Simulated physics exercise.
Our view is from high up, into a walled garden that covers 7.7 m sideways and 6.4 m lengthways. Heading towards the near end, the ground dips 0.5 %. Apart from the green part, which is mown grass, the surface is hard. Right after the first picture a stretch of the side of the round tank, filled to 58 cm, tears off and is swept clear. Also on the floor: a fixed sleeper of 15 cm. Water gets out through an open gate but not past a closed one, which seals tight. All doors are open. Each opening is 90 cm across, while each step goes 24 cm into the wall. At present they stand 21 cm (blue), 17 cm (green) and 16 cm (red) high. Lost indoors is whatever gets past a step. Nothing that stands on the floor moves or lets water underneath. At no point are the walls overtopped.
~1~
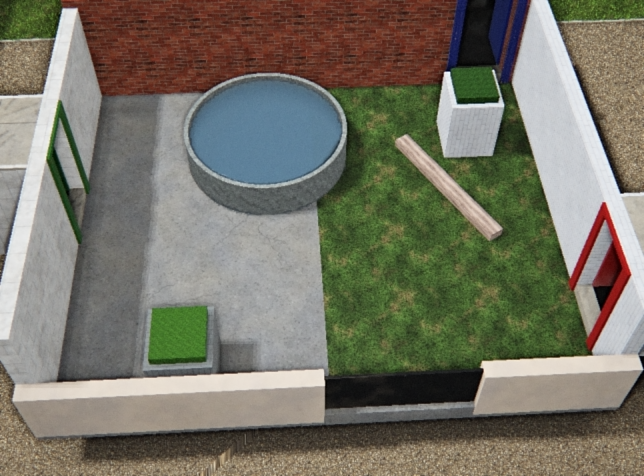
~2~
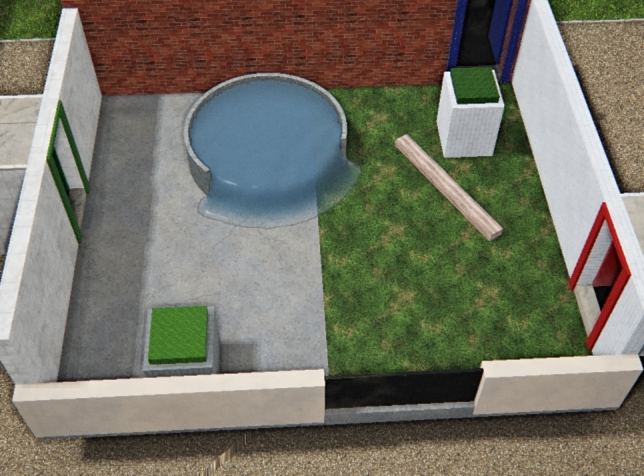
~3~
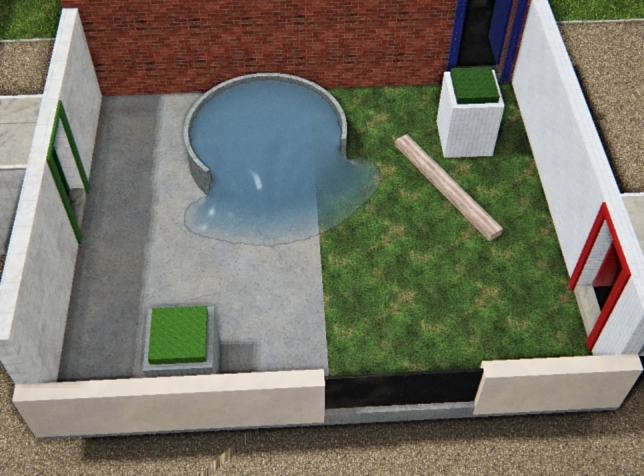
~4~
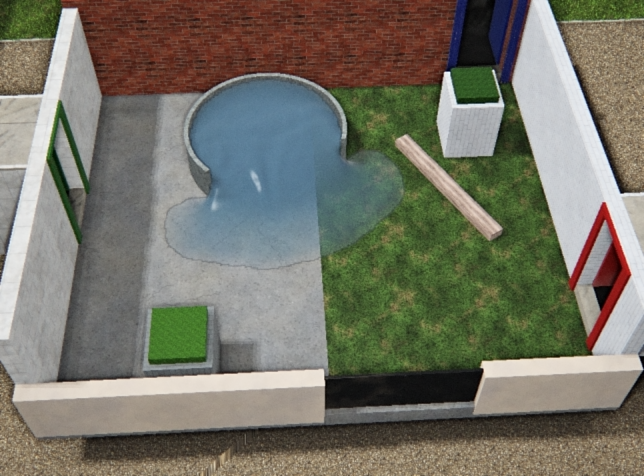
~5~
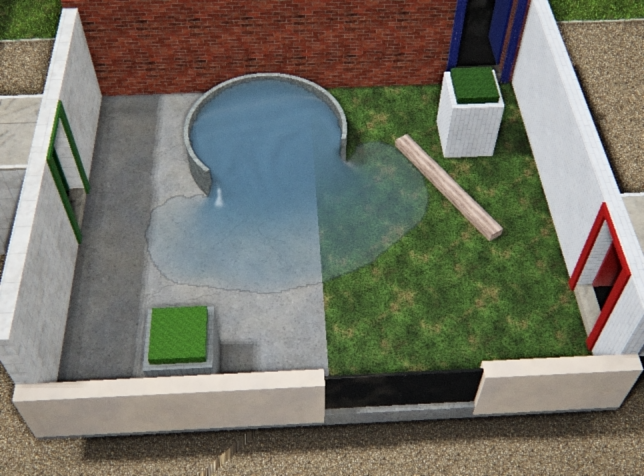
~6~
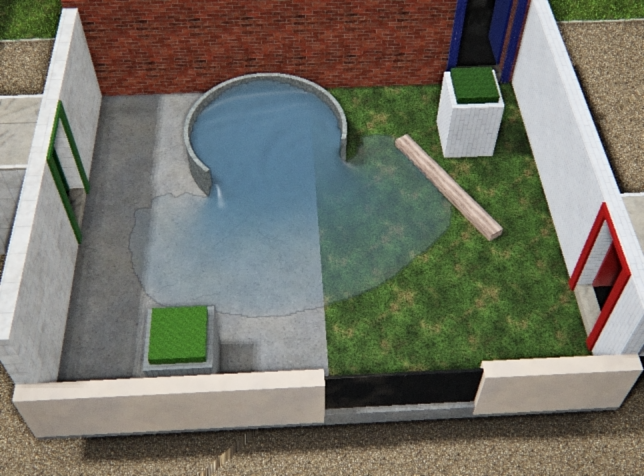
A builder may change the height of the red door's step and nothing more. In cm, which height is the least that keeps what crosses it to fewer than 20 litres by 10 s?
A height of about 14 cm would just do it.
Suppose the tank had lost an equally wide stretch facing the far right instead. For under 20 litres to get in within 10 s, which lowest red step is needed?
With that break, close to 7.0 cm.
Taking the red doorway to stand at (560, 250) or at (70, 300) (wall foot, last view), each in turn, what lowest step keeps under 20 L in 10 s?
About 8.5 cm, then about 9.5 cm.
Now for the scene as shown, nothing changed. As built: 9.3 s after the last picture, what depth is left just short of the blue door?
Roughly 5.5 cm deep.
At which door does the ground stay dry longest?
Last of all is the blue door.
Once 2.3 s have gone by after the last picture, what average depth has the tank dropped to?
I'd put it at some 14 centimetres on average.
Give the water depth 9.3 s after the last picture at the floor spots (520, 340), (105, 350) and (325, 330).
Ordered as asked: 9, 6, 8 cm.
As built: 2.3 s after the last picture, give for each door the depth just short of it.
Blue door: 0 cm; green door: 1 cm; red door: 2 cm.
Then, 0.7 s after the last picture water covers 45 % of the floor, deepest (25 cm) near (200, 338); it has not reached the red door.
Then, 2.3 s after the last picture water covers 60 % of the floor, deepest (29 cm) near (262, 402); 2 cm at the red door, 0 litres in over its 16 cm step.
Then, 9.3 s after the last picture water covers 95 % of the floor, deepest (12 cm) near (224, 369); 9 cm at the red door, 11 litres in over its 16 cm step.
At the red door as built, the water peaked near 21 cm, 3.7 s after the last picture.
With a step of 13 cm, 28 litres would have come in within the 10 s; with 17.5 cm, 6 litres. So under 20 litres takes about 14 cm.
